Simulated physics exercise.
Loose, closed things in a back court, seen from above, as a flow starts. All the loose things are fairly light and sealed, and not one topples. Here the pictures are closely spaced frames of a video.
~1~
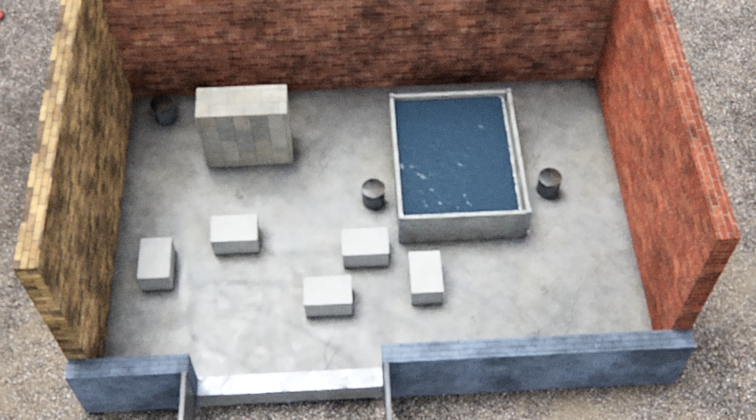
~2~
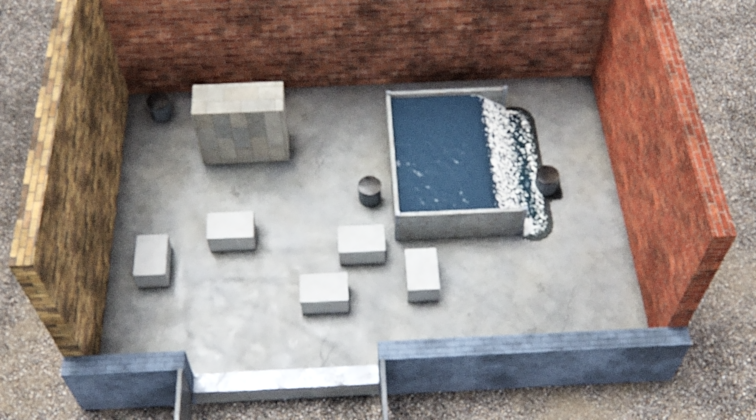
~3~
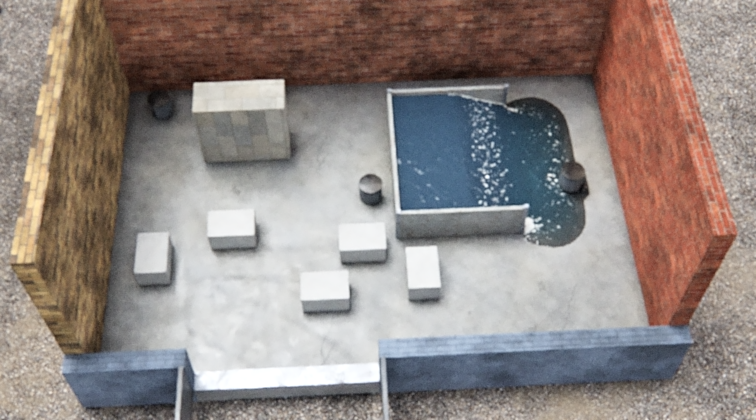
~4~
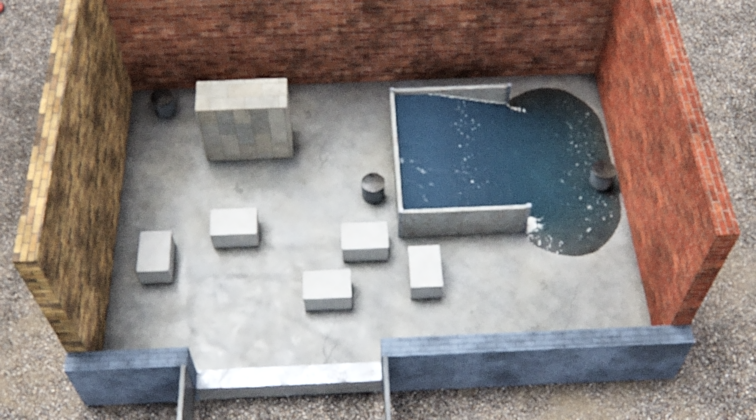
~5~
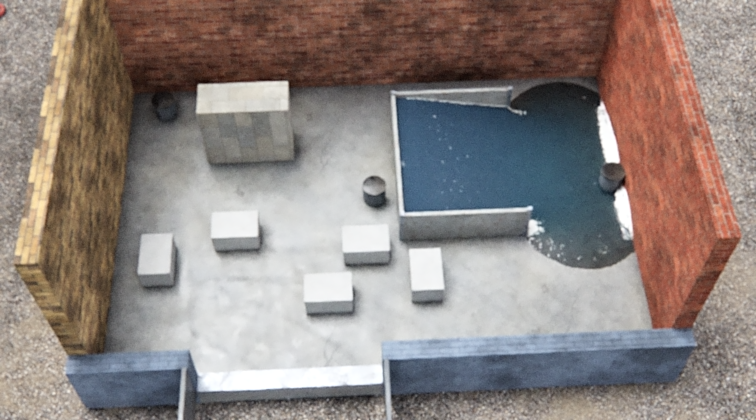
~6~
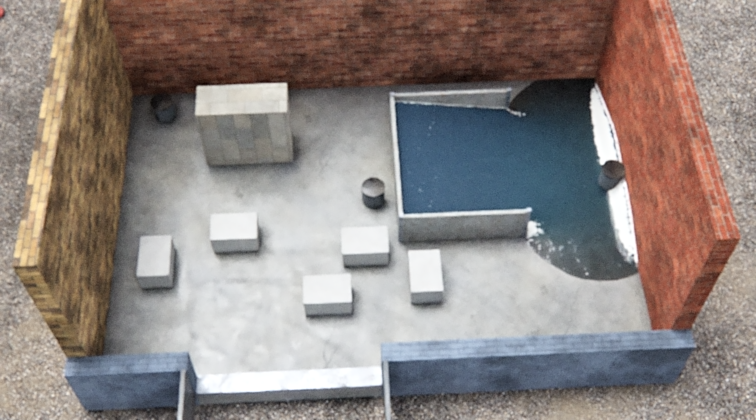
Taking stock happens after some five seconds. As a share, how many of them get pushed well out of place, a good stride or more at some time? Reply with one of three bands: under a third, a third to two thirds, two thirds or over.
Under a third.
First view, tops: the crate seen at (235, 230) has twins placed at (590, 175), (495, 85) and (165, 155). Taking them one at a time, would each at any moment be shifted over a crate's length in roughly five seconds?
Listed in sequence, the answers are displaced a stride, displaced a stride and remains nearby.
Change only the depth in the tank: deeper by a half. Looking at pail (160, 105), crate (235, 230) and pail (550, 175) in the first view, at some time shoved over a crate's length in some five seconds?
Note, listed order: Covered it / didn't cover it / covered it.
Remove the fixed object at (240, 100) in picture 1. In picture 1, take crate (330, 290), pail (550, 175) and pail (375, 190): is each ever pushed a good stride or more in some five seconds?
Outcome in listed order - hardly budged, knocked clear, hardly budged.
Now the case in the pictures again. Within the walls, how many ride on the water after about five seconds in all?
The count comes to 2.
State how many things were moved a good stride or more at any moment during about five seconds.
Count: 1.
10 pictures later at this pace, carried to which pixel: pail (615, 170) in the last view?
Estimated top position: Approximately (607, 222).
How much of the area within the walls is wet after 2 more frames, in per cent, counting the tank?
Roughly 25 in a hundred.
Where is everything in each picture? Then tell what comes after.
A pail at (550, 177), on the bottom; a pail at (161, 104), on the bottom; 0 of 8 have shifted, in the first frame.
A pail at (548, 174) rests on the ground; a pail at (158, 101), on the bottom; 0 of 8 have shifted, in the second frame.
A pail at (573, 171) rests on the ground, a stride from its start; a pail at (159, 98) rests on the ground; 1 of 8 have shifted, in the third frame.
A pail at (604, 169), on the bottom, a stride from its start; a pail at (161, 97), on the bottom; 1 of 8 have shifted, in the fourth frame.
A pail at (614, 171), afloat, a stride from its start; a pail at (163, 100), on the bottom; 1 of 8 have shifted, in the fifth frame.
A pail at (614, 169), afloat, a stride from its start; a pail at (162, 102), on the bottom; 1 of 8 have shifted, in the sixth frame.
A moment on, 1 of 8 are well off their spots; 1 afloat.
Next, 1 of 8 are well off their spots; 1 afloat.
Later, 1 of 8 are well off their spots; 1 afloat.
In the end, 1 of 8 are well off their spots, and 1 have been at some point; 2 afloat.
